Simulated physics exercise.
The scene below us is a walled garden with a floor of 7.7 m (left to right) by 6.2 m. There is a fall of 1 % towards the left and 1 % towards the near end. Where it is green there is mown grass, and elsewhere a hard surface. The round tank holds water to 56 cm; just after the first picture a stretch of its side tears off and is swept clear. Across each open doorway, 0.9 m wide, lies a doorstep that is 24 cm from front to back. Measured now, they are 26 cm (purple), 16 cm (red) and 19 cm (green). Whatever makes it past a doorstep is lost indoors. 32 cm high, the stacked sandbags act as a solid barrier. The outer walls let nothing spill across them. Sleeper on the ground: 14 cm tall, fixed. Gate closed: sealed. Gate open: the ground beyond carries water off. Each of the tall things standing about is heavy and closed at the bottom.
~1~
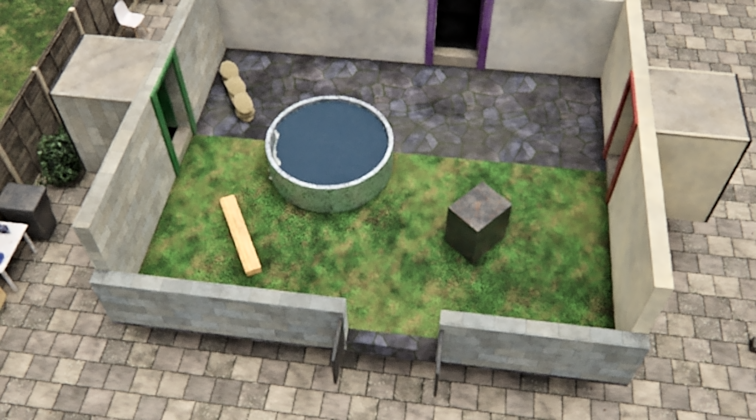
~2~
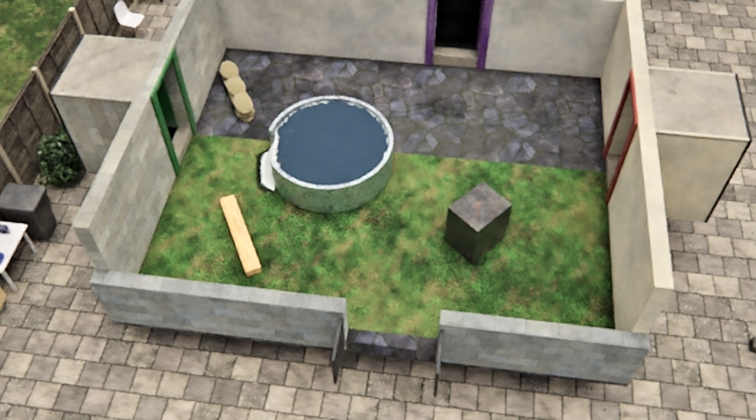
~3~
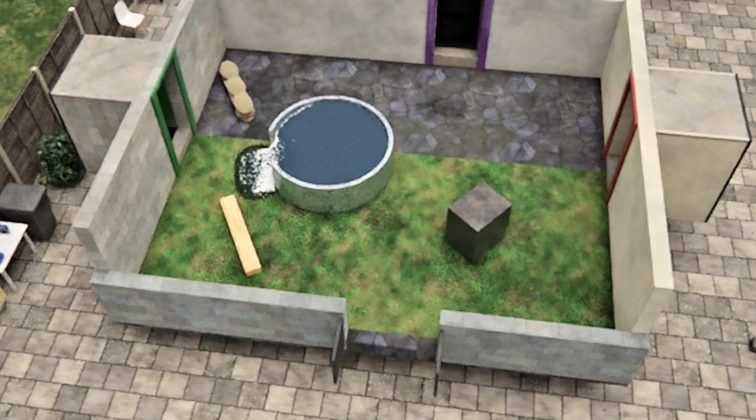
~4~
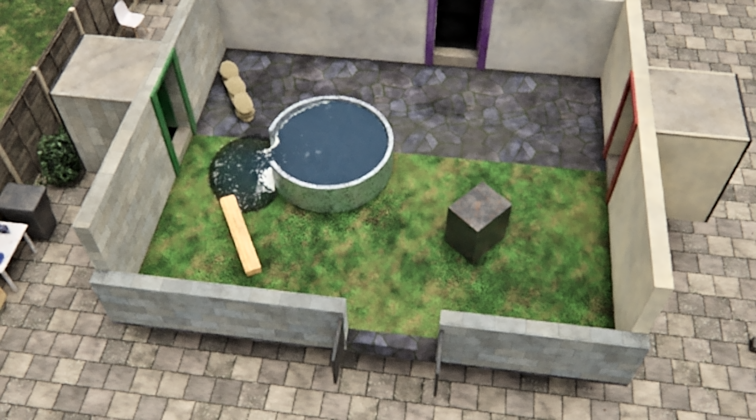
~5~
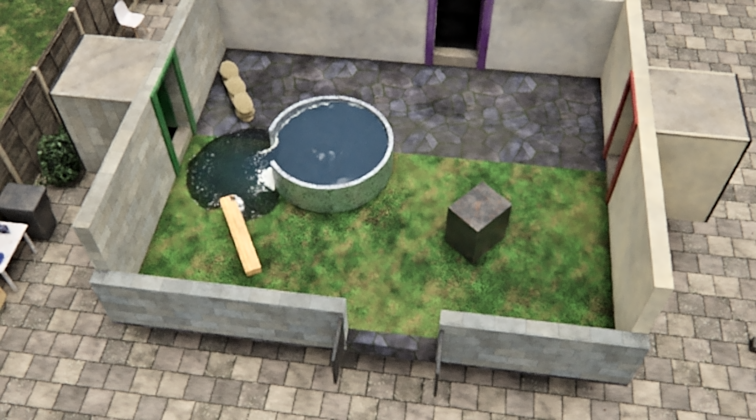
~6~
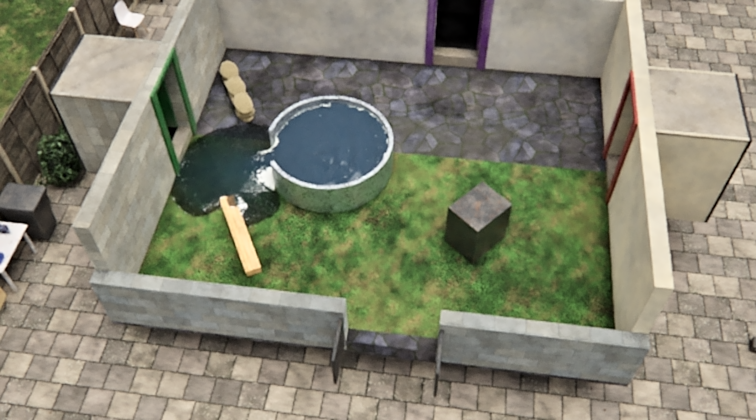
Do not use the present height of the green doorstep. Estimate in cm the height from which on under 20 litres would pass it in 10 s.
I would say 20 cm.
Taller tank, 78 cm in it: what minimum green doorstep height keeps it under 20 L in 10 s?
A step of about 30 cm does it.
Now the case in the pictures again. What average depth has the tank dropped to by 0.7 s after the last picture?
The mean depth is roughly 42 cm.
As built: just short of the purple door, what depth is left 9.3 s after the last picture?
Some 1.0 centimetres.
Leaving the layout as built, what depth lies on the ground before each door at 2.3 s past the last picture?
Lab note, cm: Purple 0; red 0; green 18.
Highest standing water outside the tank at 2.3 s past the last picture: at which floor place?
About (207, 98).
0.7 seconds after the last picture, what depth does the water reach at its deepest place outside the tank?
30 cm.
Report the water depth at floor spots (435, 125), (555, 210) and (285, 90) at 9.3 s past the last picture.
Some 1, 0 and 3 cm.
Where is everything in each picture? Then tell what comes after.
The first frame shows still water, 56 cm deep, in the round tank at (330, 143); the green door at (174, 113) is dry.
In the second frame, the front is at (261, 182), 0.3 m from the gap at (272, 162); 0.2 m2 of floor is wet, 56 cm left at the back.
In the third frame, the gap is at (273, 163), the front 0.6 m out at (240, 186); the back of the round tank holds 56 cm.
In the fourth frame, the gap is at (273, 164), the front 1.1 m out at (213, 178); the back of the round tank holds 56 cm.
In the fifth frame, the gap is at (273, 163), the front 1.5 m out at (190, 175); the back of the round tank holds 56 cm.
In the sixth frame, the front is at (174, 184), 1.8 m from the gap at (273, 163); 3.0 m2 of floor is wet, 54 cm left at the back; water is at the green door at (174, 113).
Then, 0.7 s after the last picture water covers 10 % of the floor, deepest (30 cm) near (269, 168); 25 cm at the green door, 1 litre in over its 19 cm doorstep.
Then, 2.3 s after the last picture water covers 20 % of the floor, deepest (26 cm) near (207, 98); 18 cm at the green door, 22 litres in over its 19 cm doorstep.
Then, 9.3 s after the last picture water covers 60 % of the floor, deepest (15 cm) near (128, 302); 10 cm at the green door, 24 litres in over its 19 cm doorstep.
At the green door as built, the water peaked near 25 cm, 1.1 s after the last picture.
With a doorstep of 18 cm, 32 litres would have come in within the 10 s; with 24.5 cm, 3 litres. So under 20 litres takes about 20 cm.
